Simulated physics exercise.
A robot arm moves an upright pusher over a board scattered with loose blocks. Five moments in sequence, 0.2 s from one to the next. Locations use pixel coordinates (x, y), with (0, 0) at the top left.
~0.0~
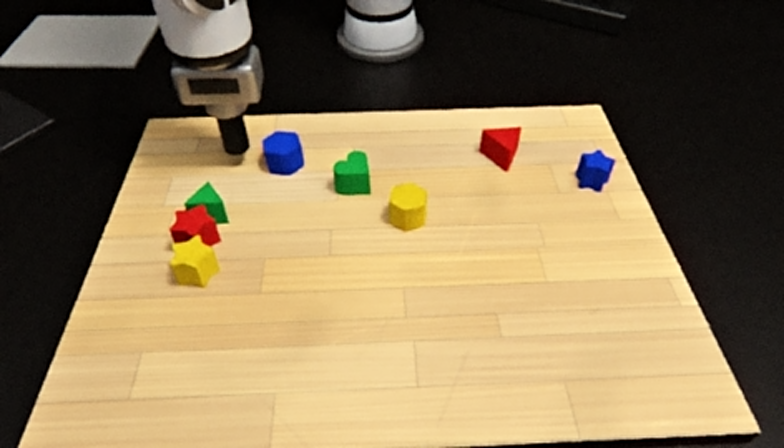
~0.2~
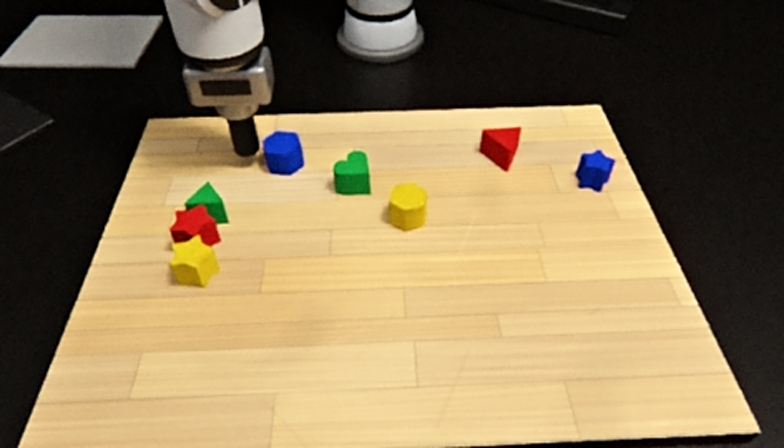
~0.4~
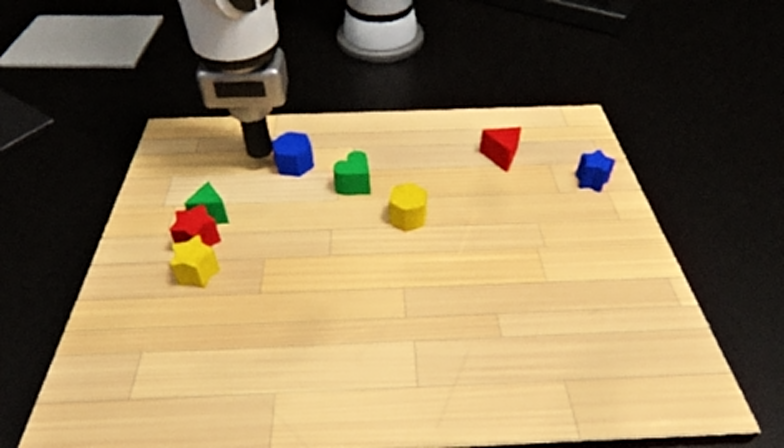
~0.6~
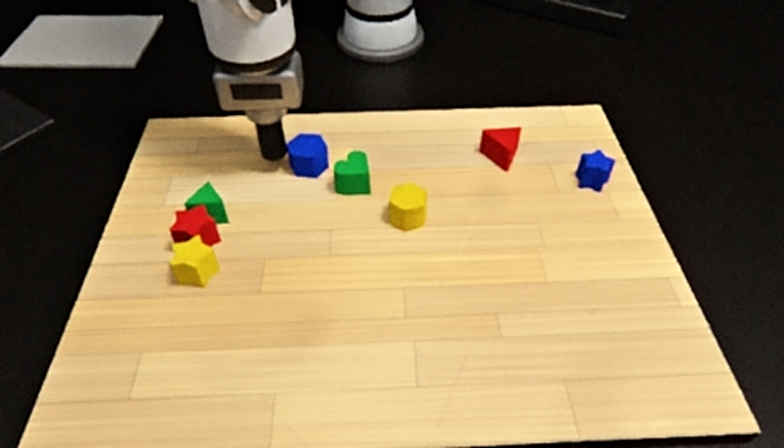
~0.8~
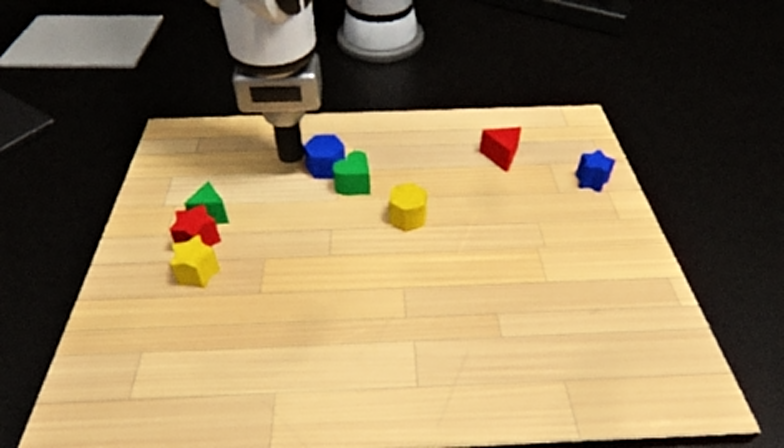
A robot arm moves right and pushes the blue block across the board toward the green heart.
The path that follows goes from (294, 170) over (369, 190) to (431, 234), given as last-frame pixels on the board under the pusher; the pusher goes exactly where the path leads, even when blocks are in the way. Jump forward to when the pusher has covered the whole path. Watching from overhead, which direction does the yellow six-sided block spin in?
It turns clockwise.
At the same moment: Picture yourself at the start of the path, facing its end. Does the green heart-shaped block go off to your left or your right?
Taking start-to-end as forward, the block's sideways shift goes to the left.
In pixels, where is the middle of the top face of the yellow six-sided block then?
At roughly (454, 232).
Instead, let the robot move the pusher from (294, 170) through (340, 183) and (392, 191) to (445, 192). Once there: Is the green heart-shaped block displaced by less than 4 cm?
Going by the path, no.
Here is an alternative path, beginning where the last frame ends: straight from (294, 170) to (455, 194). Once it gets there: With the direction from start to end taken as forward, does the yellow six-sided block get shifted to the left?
No, I don't think so.
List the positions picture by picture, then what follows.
In the first frame, pusher's lower end (237, 148); blue six-sided block (281, 142); green heart-shaped block (353, 163); yellow six-sided block (408, 195).
In the second frame, pusher (248, 149); blocks still.
In the third frame, pusher (260, 151); blue six-sided block (291, 143).
In the fourth frame, pusher (274, 153); blue six-sided block (307, 144).
In the fifth frame, pusher (291, 155); blue six-sided block (324, 145); green heart-shaped block (353, 163); yellow six-sided block (408, 195).
On the path given first. One third of the way, pusher (343, 168); blue six-sided block (365, 144), turned 70° anticlockwise; green heart-shaped block (375, 168), turned 40° clockwise.
Two thirds of the way, pusher (391, 188); blue six-sided block (370, 145), turned 95° anticlockwise; green heart-shaped block (426, 184), turned 20° clockwise; yellow six-sided block (433, 211), turned 15° clockwise.
At the end, pusher (432, 219); blue six-sided block (370, 145), turned 95° anticlockwise; green heart-shaped block (450, 192), turned 70° anticlockwise; yellow six-sided block (454, 232), turned 40° clockwise.
